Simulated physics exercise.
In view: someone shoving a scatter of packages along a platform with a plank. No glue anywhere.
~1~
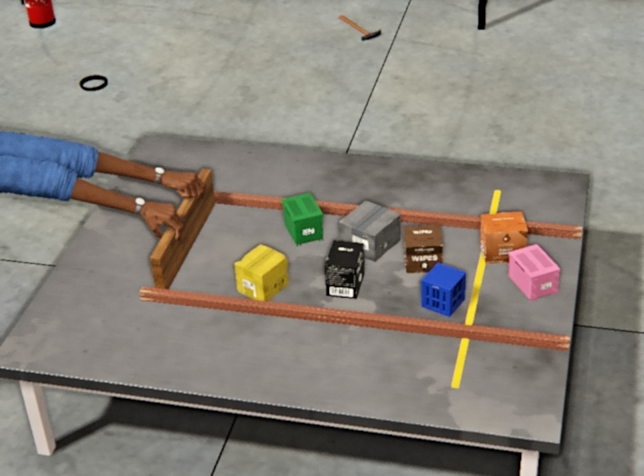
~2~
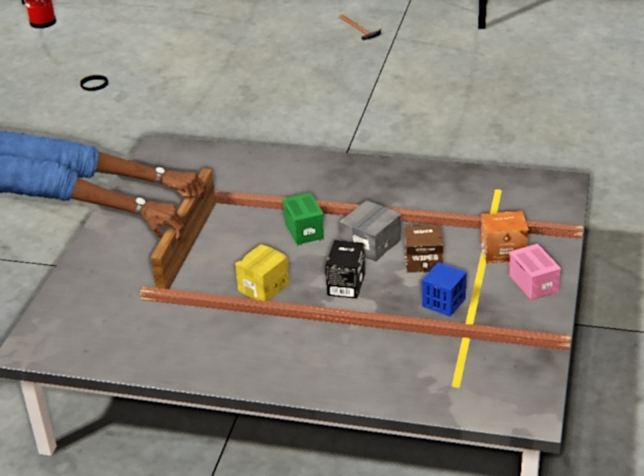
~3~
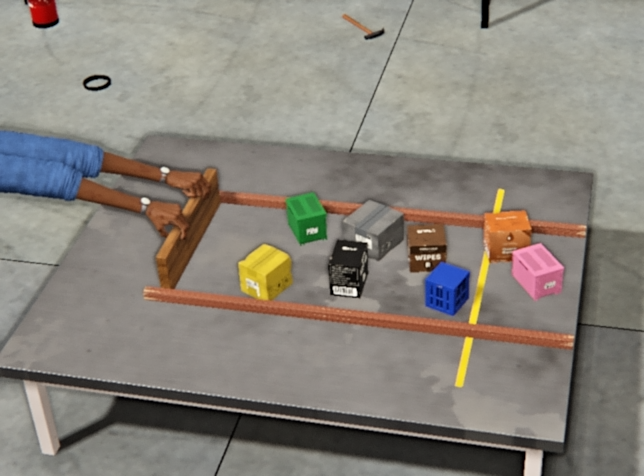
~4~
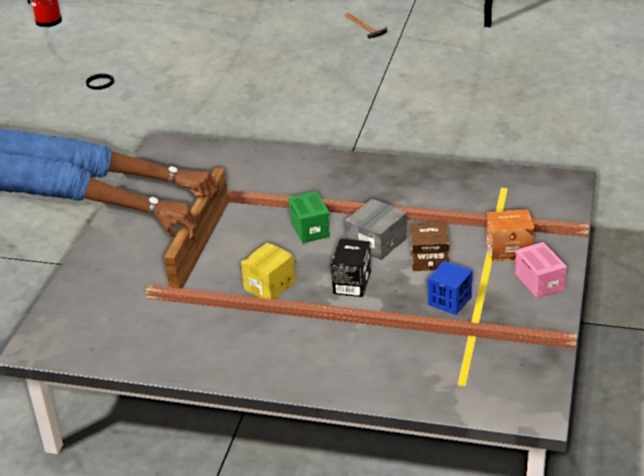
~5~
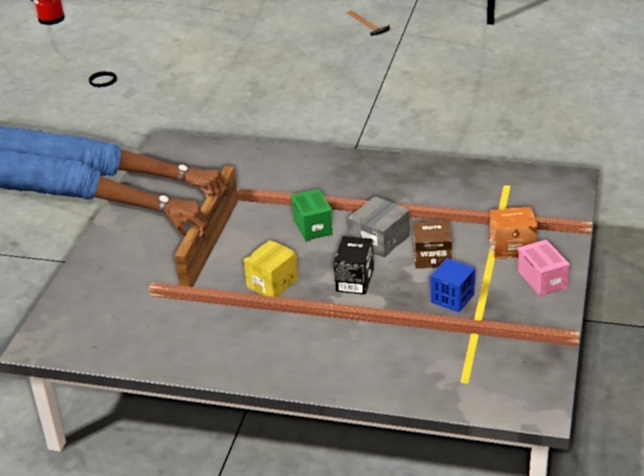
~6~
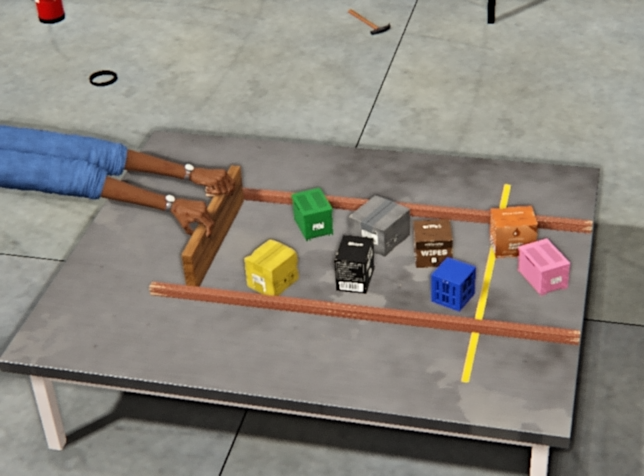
Two hands slide a wooden plank slightly right toward colorful boxes that stay still on a table.
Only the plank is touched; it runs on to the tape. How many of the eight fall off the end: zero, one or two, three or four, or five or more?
The number that fall off is one or two.
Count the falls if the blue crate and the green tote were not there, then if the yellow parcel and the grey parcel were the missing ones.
First 0, then 0.
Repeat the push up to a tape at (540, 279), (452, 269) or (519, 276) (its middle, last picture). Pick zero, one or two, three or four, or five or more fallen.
The falls would be more than four; none at all; either three or four.
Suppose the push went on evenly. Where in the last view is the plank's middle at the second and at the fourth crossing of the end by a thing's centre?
At (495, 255) for the second, at (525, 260) for the fourth.
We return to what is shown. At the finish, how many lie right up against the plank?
In contact: 2.
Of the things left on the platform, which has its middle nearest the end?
The pink tote ends nearest.
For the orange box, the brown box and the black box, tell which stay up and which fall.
The orange box comes down, the brown box remains up, the black box does not fall.
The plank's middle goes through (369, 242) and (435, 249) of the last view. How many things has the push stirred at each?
First 5, then 8.
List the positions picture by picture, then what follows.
The first frame shows pink tote (533, 273); orange box (503, 238); blue crate (444, 290); plank (185, 229); tape (479, 279).
The second frame shows orange box (504, 237); yellow parcel (263, 274).
The third frame shows blue crate (447, 289); plank (190, 229).
The fourth frame shows pink tote (540, 271); green tote (309, 218).
The fifth frame shows orange box (513, 233); brown box (432, 244).
The sixth frame shows pink tote (544, 267); orange box (513, 232); blue crate (454, 284); plank (215, 226); tape (489, 273).
A little later, none off yet; pink tote at rest near (544, 267); orange box at rest near (513, 232); blue crate at rest near (454, 284).
Next, none off yet; pink tote at rest near (544, 267); orange box shifted a little near (524, 232); blue crate shifted a little near (471, 286).
When it is over, the number that fall off is one or two; down, orange box.
